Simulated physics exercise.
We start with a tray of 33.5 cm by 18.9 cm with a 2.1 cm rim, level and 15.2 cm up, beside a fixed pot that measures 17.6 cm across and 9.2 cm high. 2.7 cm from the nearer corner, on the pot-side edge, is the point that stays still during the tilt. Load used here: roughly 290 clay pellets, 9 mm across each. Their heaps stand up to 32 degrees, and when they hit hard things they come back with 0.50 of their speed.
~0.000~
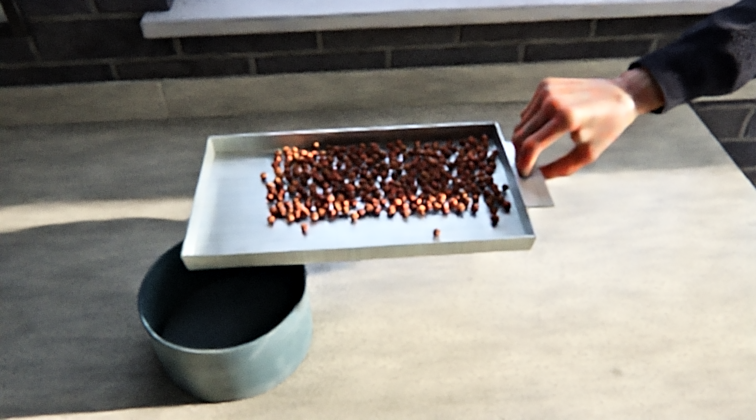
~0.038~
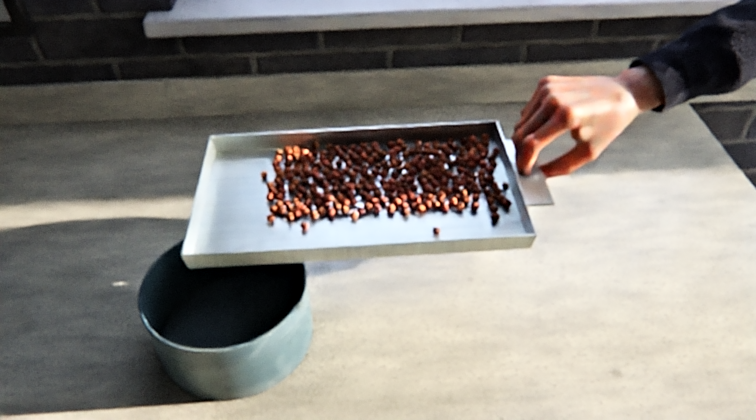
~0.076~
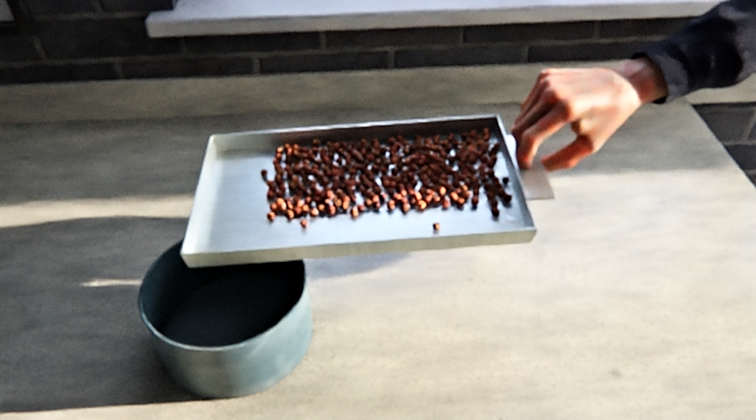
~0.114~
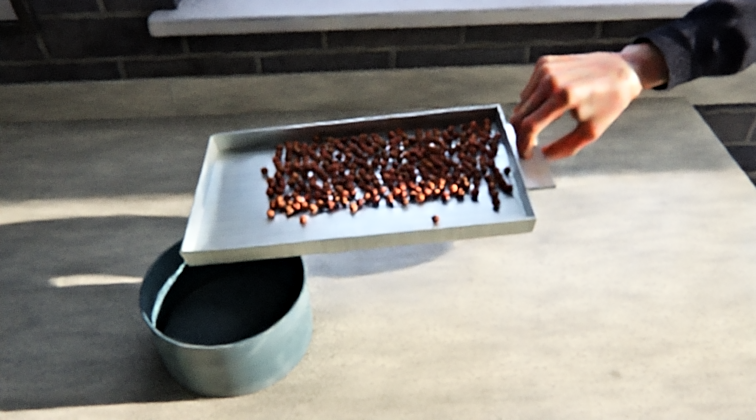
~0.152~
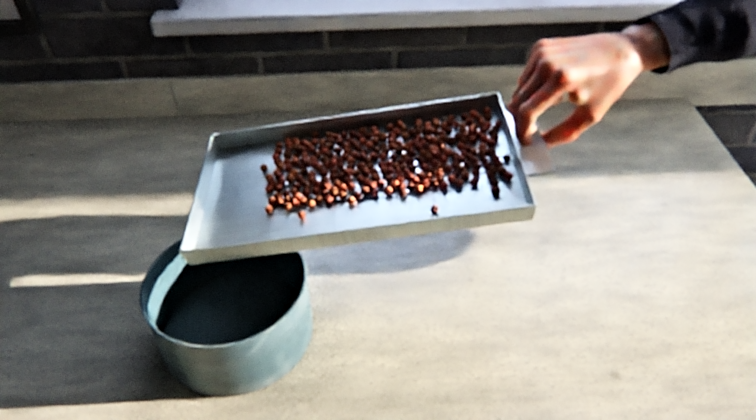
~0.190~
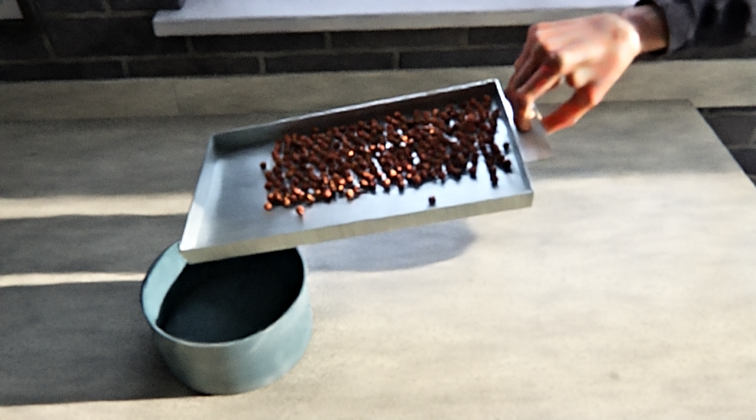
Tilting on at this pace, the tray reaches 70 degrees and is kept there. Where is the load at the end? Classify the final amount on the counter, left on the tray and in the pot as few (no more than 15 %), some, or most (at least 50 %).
Counter: Some. Tray: Most. Pot: Few.
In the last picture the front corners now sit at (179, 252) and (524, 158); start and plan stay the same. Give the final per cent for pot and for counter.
Pot 10; counter 55.
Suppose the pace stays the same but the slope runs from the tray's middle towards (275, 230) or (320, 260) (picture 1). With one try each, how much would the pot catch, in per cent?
Roughly 25 % for the first direction, roughly 5 % for the second.
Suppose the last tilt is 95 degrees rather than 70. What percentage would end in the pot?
Then about 35 per cent.
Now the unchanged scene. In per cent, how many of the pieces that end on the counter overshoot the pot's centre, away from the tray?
It comes to near 100 percent.
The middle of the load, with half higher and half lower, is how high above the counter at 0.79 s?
Some 18 cm above the counter.
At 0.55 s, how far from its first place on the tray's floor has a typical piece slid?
About 6 cm.
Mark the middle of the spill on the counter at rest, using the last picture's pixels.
Around (105, 292).
After 0.55 s, tilt 39 degrees; the tray holds 100 %, the pot 0 %.
After 0.79 s, tilt 58 degrees; the tray holds 95 %, the pot 0 %.
After 1.15 s, tilt 70 degrees; the tray holds 60 %, the pot 5 %.
In the end, at 1.8 s, counter 35 %, tray 60 %, pot 5 %.
